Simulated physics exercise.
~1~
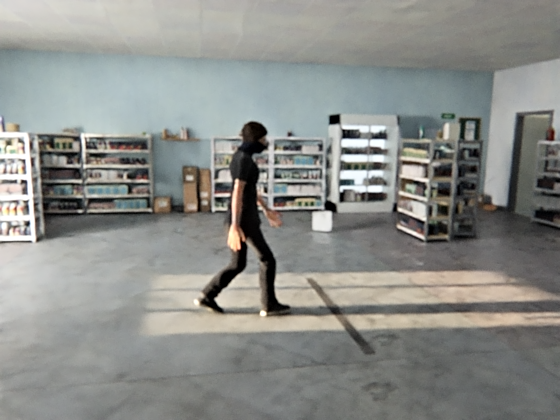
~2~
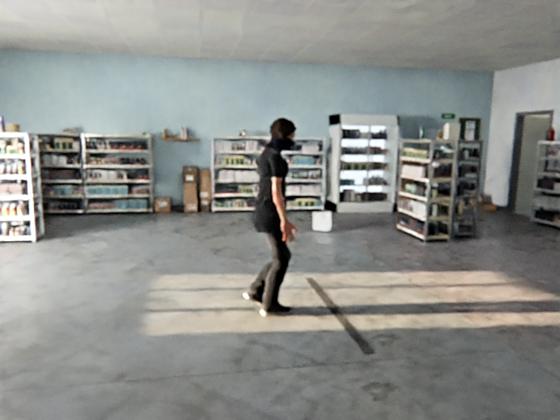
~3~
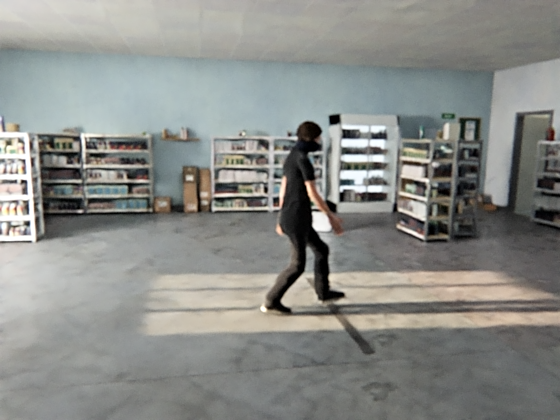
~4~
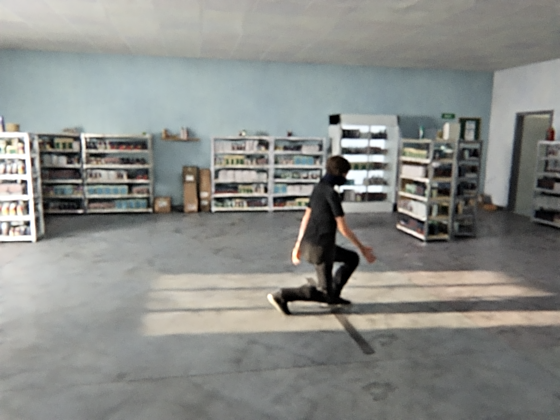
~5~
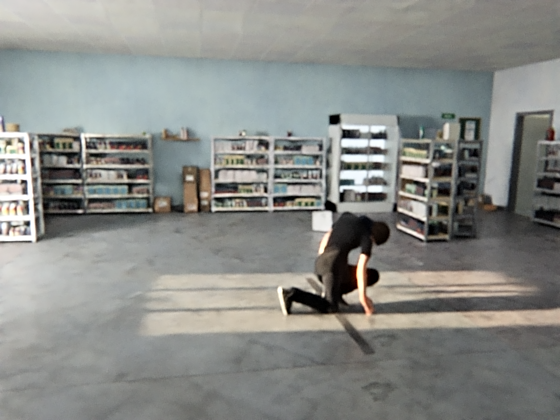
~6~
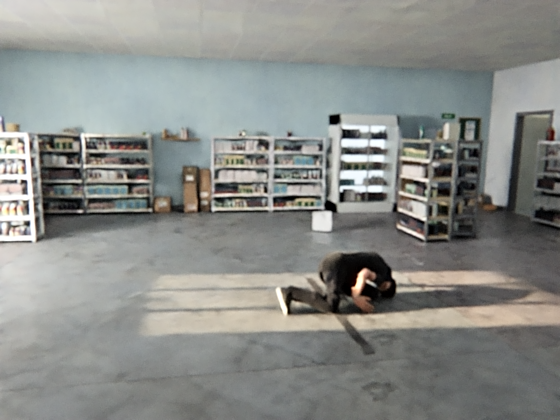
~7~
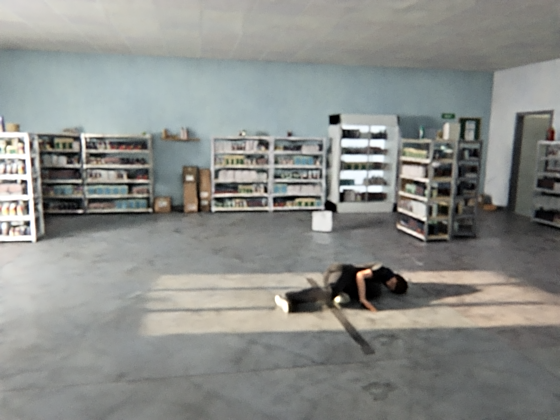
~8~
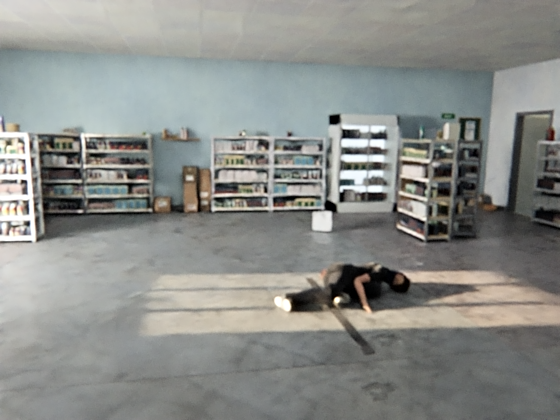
A shopper in black walked right across a store with stocked shelves, dropped to one knee by a black strip on the floor, bent forward with a hand down, then slumped over and ended lying still across the strip.
